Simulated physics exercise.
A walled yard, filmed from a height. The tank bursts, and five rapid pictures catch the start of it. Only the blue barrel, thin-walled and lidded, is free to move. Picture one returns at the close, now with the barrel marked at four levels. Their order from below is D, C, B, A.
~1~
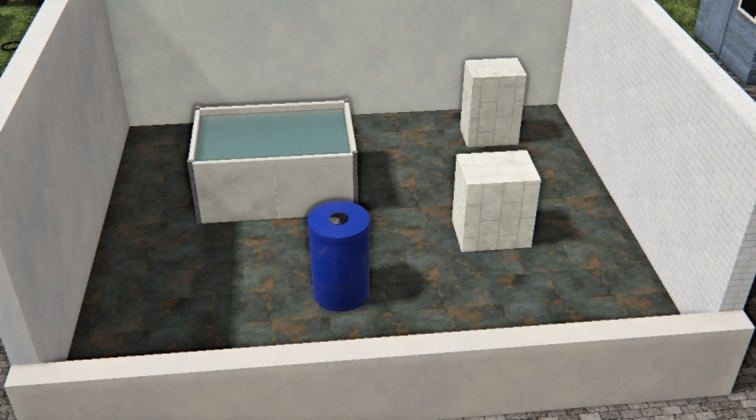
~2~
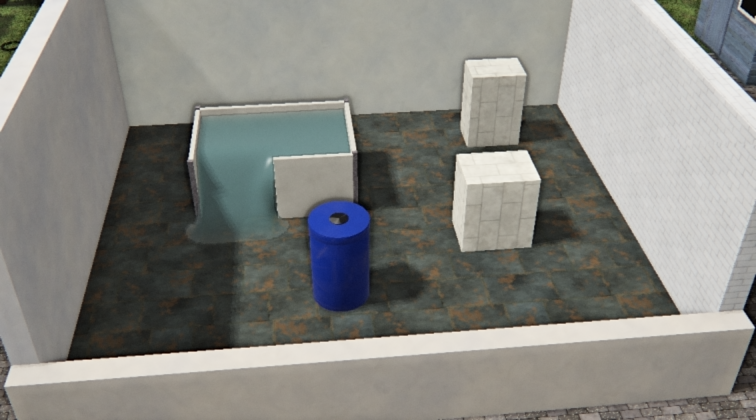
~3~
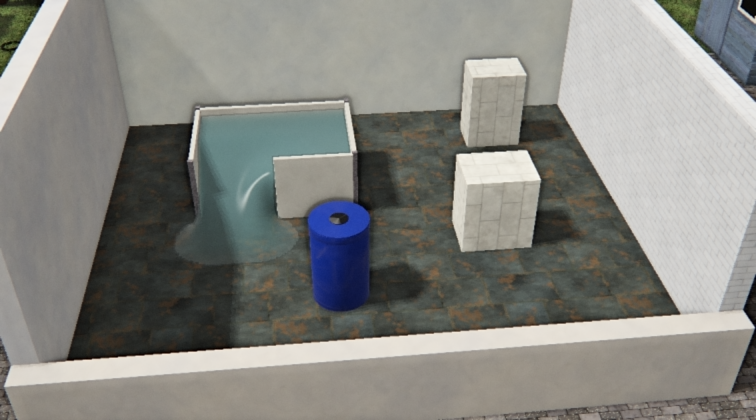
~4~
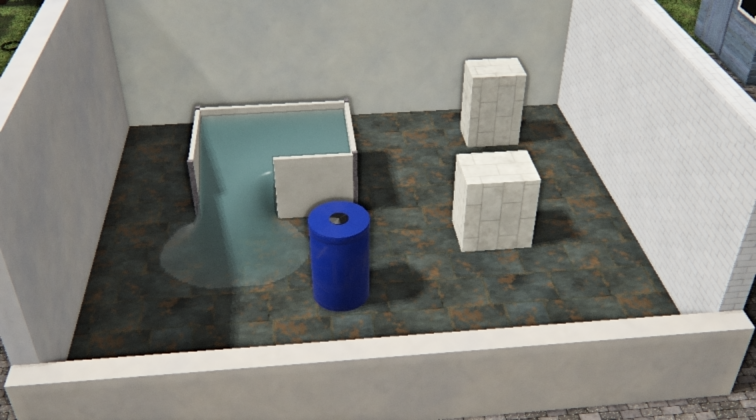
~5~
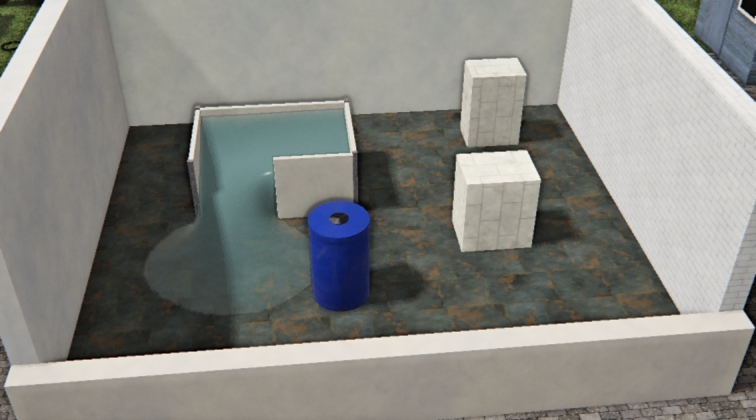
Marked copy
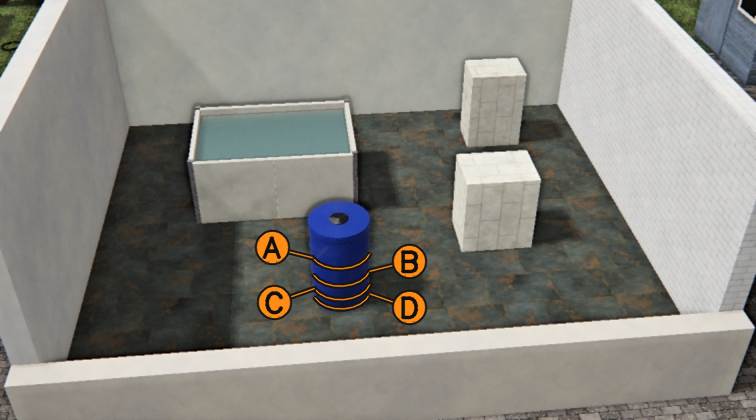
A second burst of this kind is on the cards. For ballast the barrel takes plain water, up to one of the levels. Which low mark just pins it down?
Take C.
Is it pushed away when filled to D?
Yes, it does.
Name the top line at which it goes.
That is line D.
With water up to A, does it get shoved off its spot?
No, that is safe.
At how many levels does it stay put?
Three of them.
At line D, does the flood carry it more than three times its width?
No.
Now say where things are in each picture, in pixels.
Lid of the blue barrel at (339, 219); tank full, its middle at (273, 136).
Water covers 1 % of the ground and is seen nearest the barrel at (240, 236).
Water covers 3 % of the ground and is seen nearest the barrel at (274, 251).
Water covers 6 % of the ground and is seen nearest the barrel at (286, 270).
Lid of the blue barrel at (339, 219); water covers 9 % of the ground and is seen nearest the barrel at (299, 284).
On the marked copy, A at (342, 268); B at (343, 286); C at (343, 299); D at (343, 308); from the bottom up D, C, B, A.
With A, it does not move.
With B, it does not move.
With C, it does not move.
With D, it is pushed about twice its own width away.
